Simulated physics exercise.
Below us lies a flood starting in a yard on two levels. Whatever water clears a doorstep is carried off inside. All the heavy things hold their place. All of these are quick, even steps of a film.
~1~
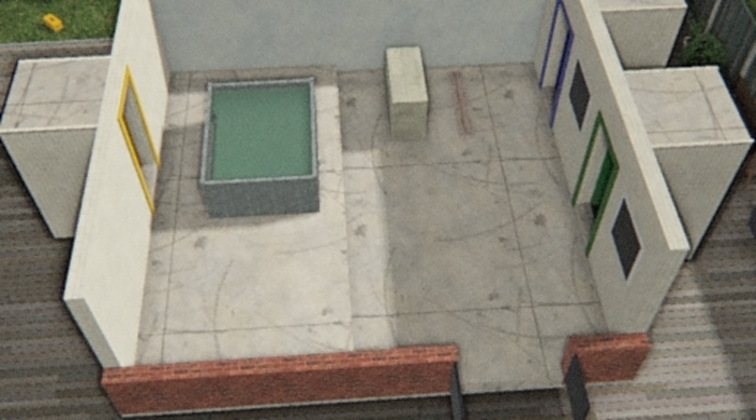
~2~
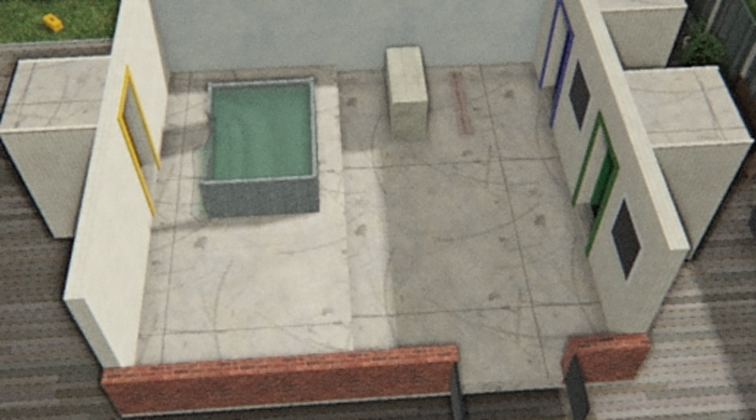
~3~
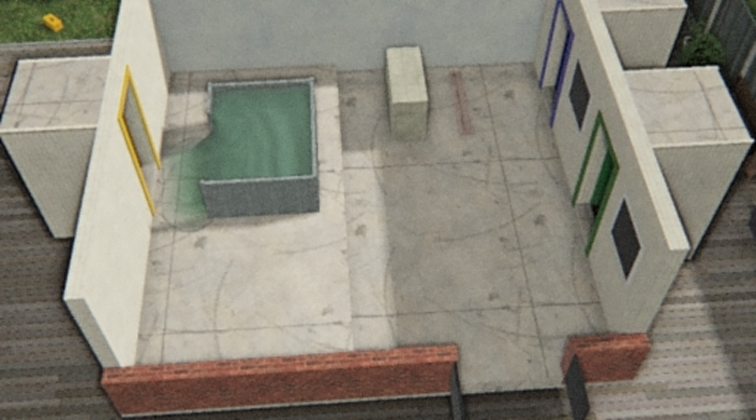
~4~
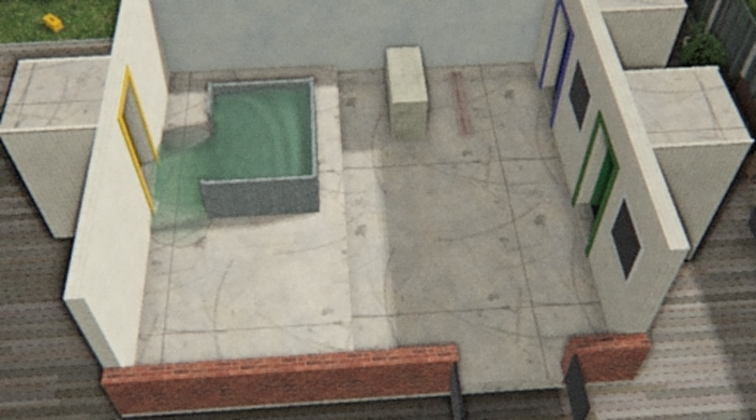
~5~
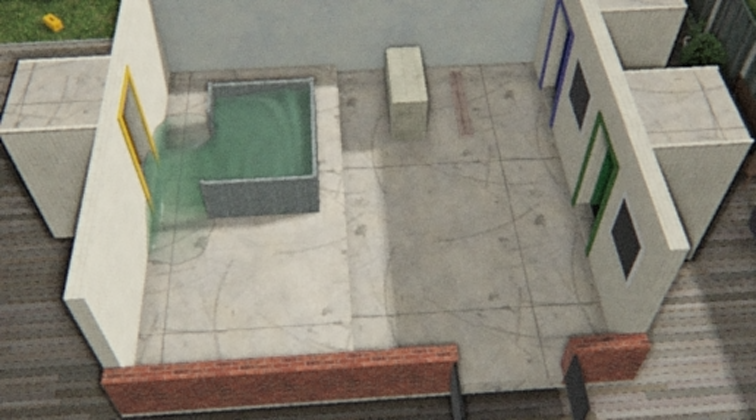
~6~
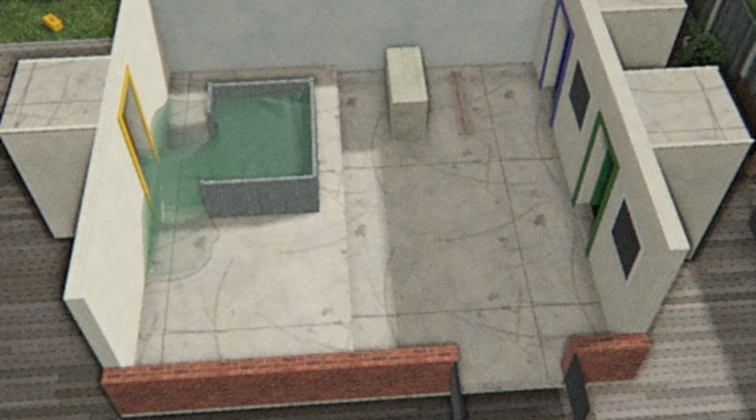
Green water poured out through a gap in the left side of a raised tank in a walled yard, ran across the pale floor to the yellow-framed opening, then spread along the left wall.
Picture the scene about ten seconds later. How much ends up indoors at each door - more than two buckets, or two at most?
At the end, the yellow door sees more than two pails; the blue door sees two pails or less; the green door sees two pails or less.
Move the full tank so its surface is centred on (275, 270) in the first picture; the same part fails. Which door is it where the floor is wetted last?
The blue door.
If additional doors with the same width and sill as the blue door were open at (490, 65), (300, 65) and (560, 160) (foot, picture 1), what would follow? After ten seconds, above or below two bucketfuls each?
Doors one to three: Does not reach it / does not reach it / does not reach it.
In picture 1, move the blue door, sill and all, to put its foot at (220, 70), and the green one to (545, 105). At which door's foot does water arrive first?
That's the yellow one.
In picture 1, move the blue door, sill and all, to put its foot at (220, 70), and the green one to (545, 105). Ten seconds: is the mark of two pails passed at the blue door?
Blue: Exceeds the limit.
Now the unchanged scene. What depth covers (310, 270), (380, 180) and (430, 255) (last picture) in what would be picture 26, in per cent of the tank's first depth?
Approx. values, in order: 0 %, 0 %, 0 %.
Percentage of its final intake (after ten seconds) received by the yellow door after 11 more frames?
My figure is 90 in a hundred.
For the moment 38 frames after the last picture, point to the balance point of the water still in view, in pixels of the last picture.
Near (320, 199) in the last view.
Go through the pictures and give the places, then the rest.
Still water in the water tank at (261, 132), in the first frame.
Water pours out at (213, 171) and has run to (208, 220), in the second frame.
Water pours out at (213, 171) and has run to (176, 149), in the third frame.
The front is at (163, 137), out from the gap at (214, 173), in the fourth frame.
The front is at (165, 120), out from the gap at (214, 173), in the fifth frame.
The front is at (168, 101), out from the gap at (214, 173), in the sixth frame.
A moment on, water covers 20 % of the floor; the yellow door far over two buckets in, the blue door not reached, the green door not reached.
Next, water covers 30 % of the floor; the yellow door far over two buckets in, the blue door not reached, the green door not reached.
Then, water covers 45 % of the floor; the yellow door far over two buckets in, the blue door not reached, the green door not reached.
Later, water covers 80 % of the floor; the yellow door far over two buckets in, the blue door wet at the sill, nothing in, the green door wet at the sill, nothing in.
In the end, water covers 90 % of the floor; the yellow door far over two buckets in, the blue door wet at the sill, nothing in, the green door wet at the sill, nothing in.
